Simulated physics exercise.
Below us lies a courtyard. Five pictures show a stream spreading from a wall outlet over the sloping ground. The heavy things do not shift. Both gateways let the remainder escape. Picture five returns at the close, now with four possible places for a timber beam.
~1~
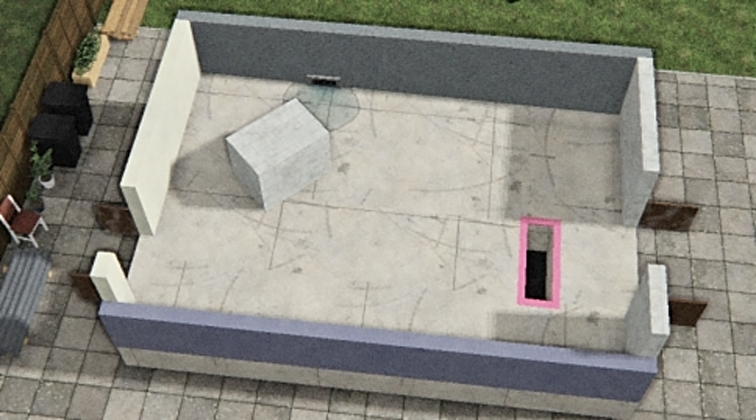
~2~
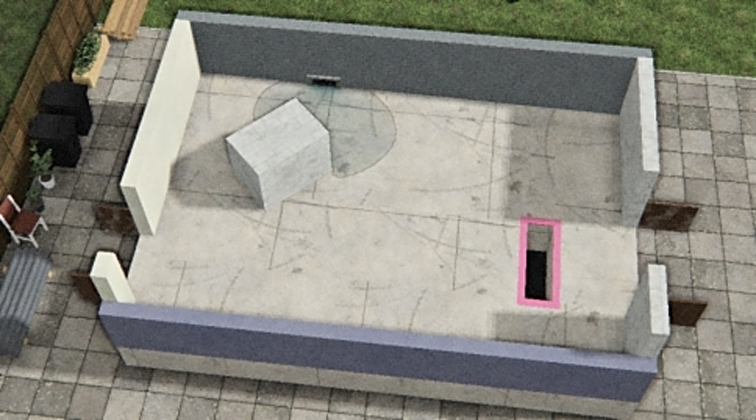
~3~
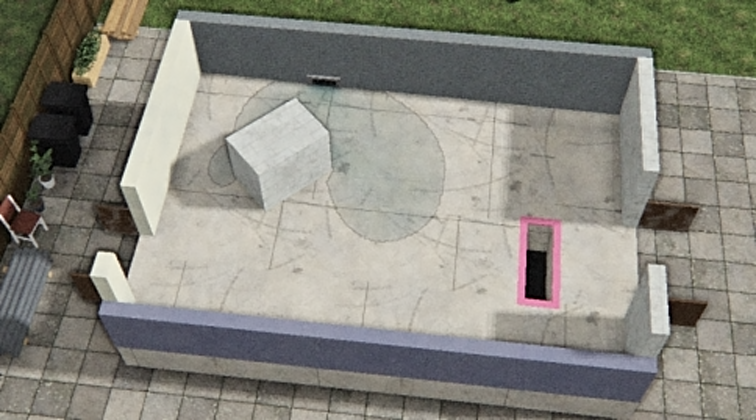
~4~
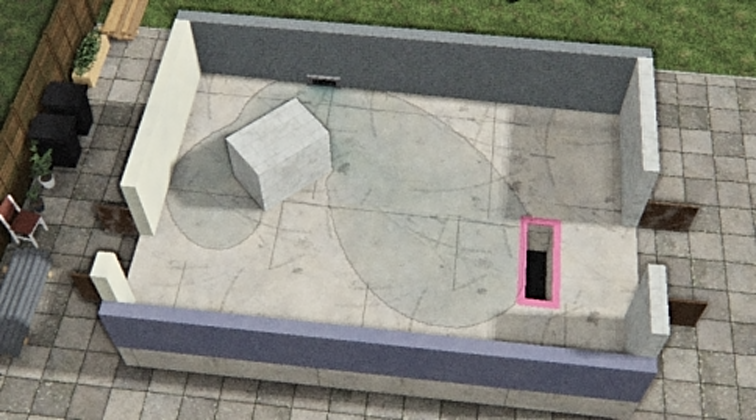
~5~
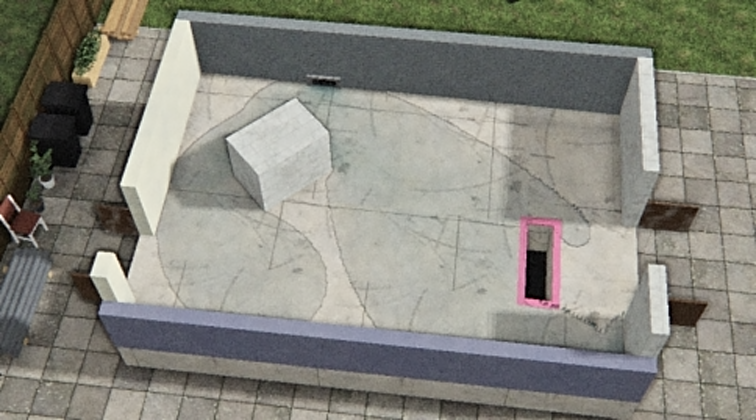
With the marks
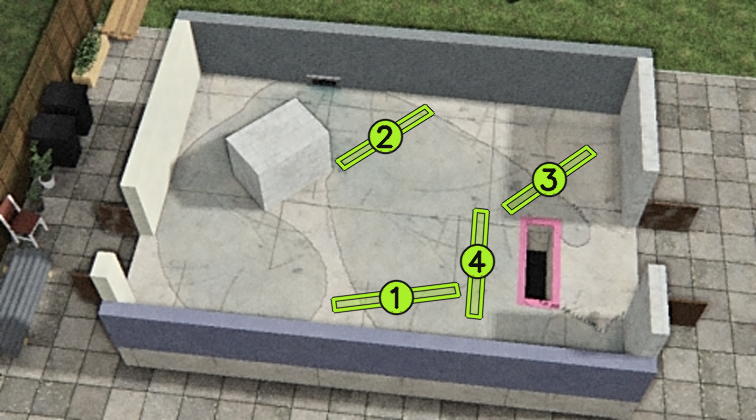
Water spreads in a thin, faint sheet from a small outlet at the foot of the grey back wall, wetting the courtyard floor around a pale block. It widens on both sides of the block towards the front wall, then reaches the pink-edged gully on the right and starts entering it.
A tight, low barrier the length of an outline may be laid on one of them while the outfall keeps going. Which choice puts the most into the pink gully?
1 works best here.
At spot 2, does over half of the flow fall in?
No.
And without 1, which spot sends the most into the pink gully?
3 it is.
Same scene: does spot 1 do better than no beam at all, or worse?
Better.
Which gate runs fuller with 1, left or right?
More leaves on the right.
In lime, 1 from (334, 305) to (457, 289); 2 from (340, 164) to (428, 109); 3 from (507, 208) to (590, 150); 4 from (473, 316) to (481, 210).
If 1 is chosen, about 61 % of the stream goes into the pink gully, about 39 % out by the gates.
If 2 is chosen, about 34 % of the stream goes into the pink gully, about 66 % out by the gates.
If 3 is chosen, about 47 % of the stream goes into the pink gully, about 53 % out by the gates.
If 4 is chosen, about 35 % of the stream goes into the pink gully, about 65 % out by the gates.
